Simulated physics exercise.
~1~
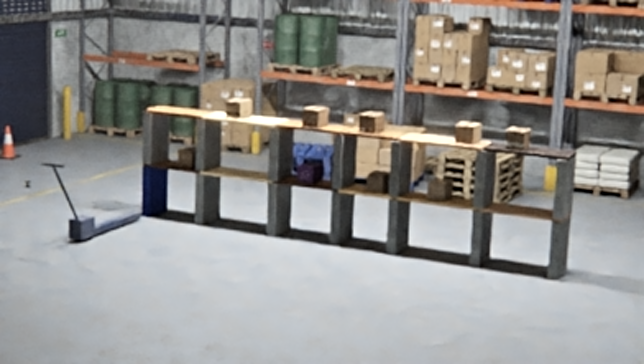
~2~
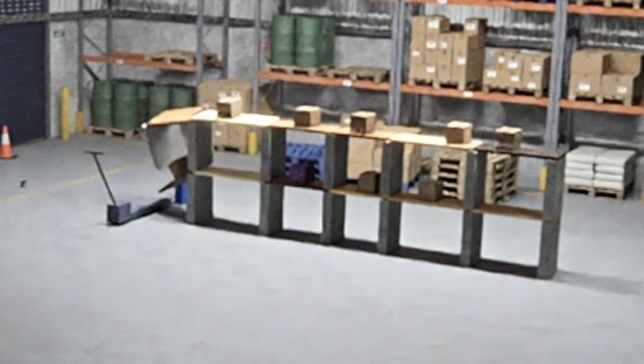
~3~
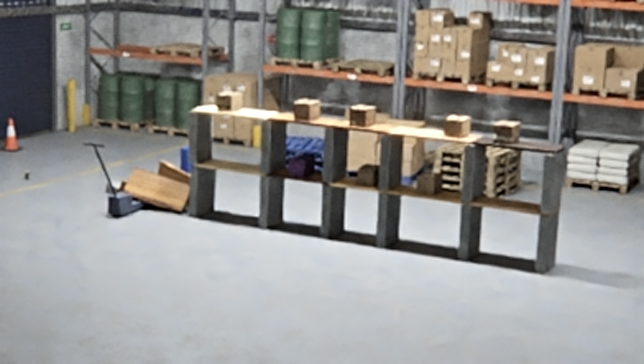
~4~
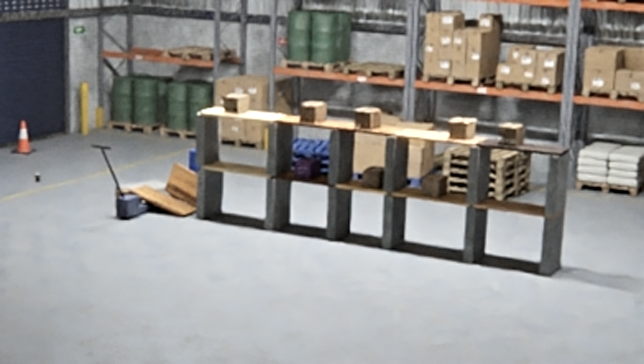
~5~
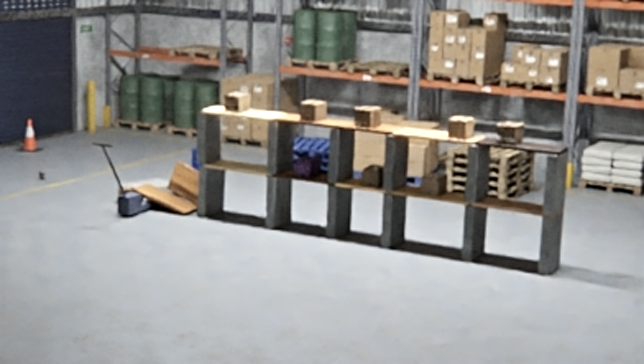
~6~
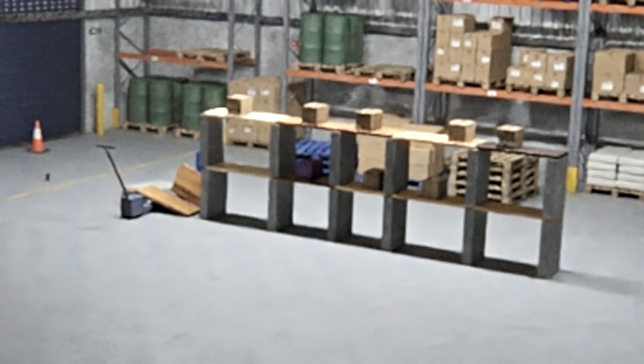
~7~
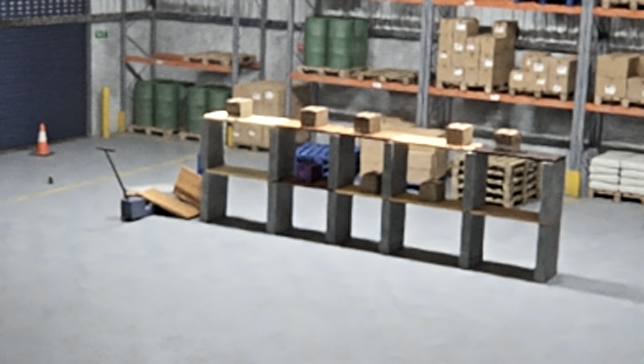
At the start, a long two-tier row of grey uprights and loose boards stands on a warehouse floor, with small cartons along its top, a blue upright at its left end and a low jack just beside it. The jack slides right and pushes the blue upright toward its grey neighbour. The end boards lose their support, tip and drop at the left. They land in a slanted heap beside the jack, which has stopped. At the end, the boards lie still, the blue upright remains standing, and the rest of the row holds with its top cartons in place.
